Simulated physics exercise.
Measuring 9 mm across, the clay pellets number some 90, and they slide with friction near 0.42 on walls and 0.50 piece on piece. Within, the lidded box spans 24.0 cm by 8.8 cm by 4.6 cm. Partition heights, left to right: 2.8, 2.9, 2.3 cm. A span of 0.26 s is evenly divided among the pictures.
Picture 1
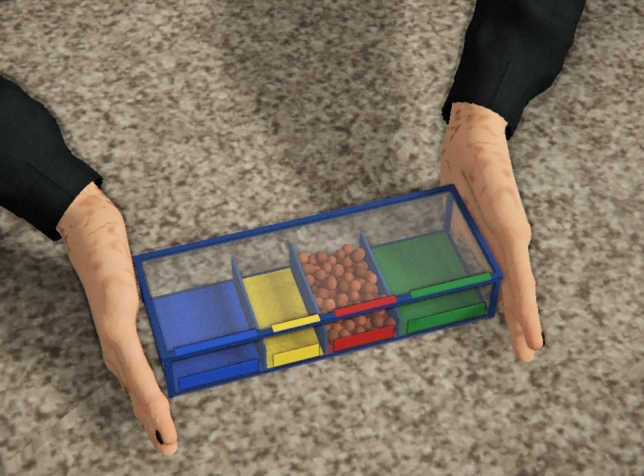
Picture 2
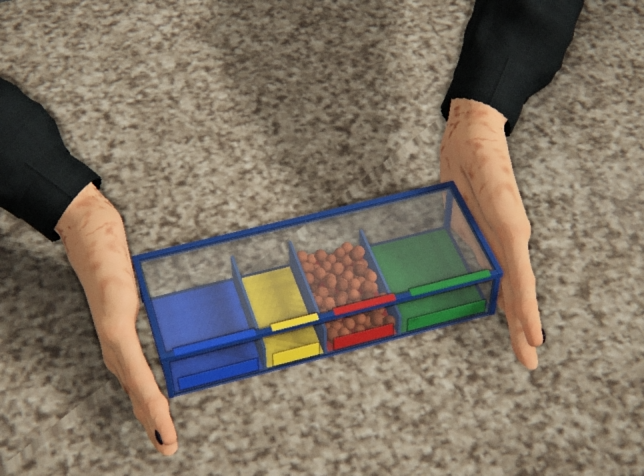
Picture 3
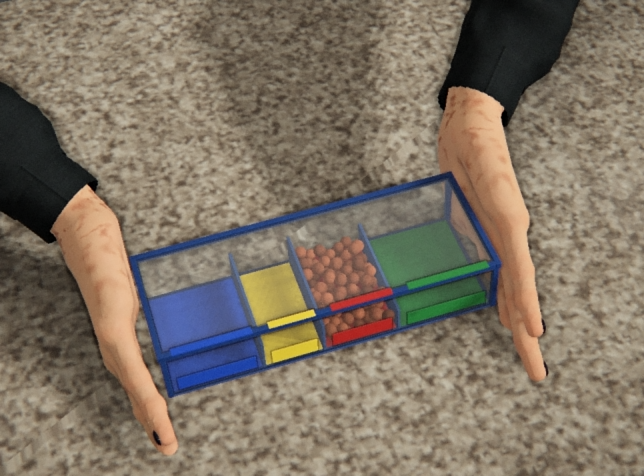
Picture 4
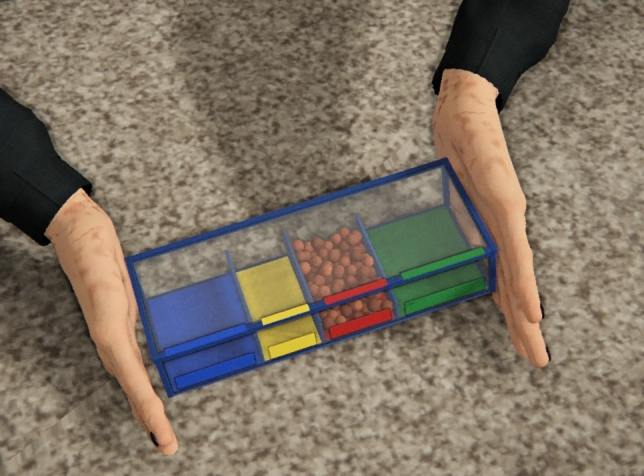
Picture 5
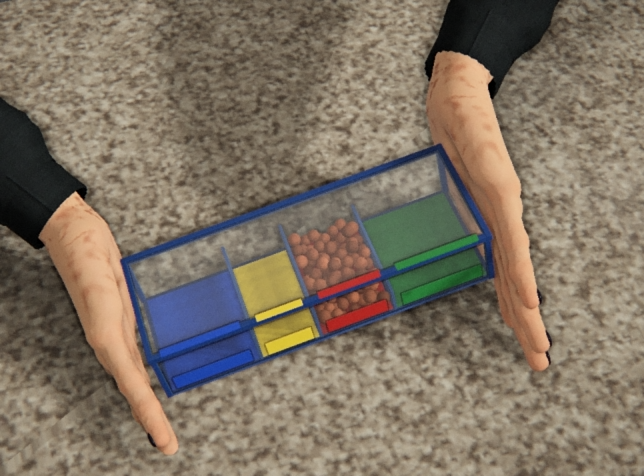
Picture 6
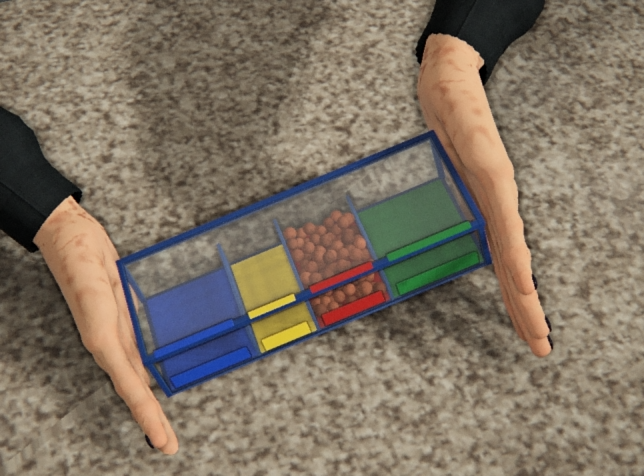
A clear, blue-edged box with blue, yellow, red and green sections tilted gradually between two hands, its right end rising while the reddish-brown pellets stayed in the red section.
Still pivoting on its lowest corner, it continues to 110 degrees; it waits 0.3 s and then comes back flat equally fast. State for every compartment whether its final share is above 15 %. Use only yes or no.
Red: Yes; blue: Yes; green: No; yellow: No.
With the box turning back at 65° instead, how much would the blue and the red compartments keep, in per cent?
Result - blue 5 %, red 95 %.
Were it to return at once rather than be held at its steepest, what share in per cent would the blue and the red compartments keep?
Result - blue: 50 %; red: 45 %.
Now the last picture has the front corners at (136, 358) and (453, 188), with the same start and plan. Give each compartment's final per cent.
Red = 35 %, blue = 55 %, green = 0 %, yellow = 10 %.
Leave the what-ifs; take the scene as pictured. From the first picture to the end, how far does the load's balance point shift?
7.5 cm or thereabouts.
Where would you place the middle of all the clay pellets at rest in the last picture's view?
Close to pixel (238, 311).
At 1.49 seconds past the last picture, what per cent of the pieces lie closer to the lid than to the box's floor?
About 70 %.
Then, 1.49 s after the last picture, tilt 110 degrees; red 50 %, blue 45 %, yellow 5 %.
Then, 2.48 s after the last picture, tilt 56 degrees; red 50 %, blue 50 %.
Then, 3.46 s after the last picture, tilt 0 degrees; red 45 %, blue 50 %.
In the end, red 45 %, blue 50 %, green 0 %, yellow 0 %.
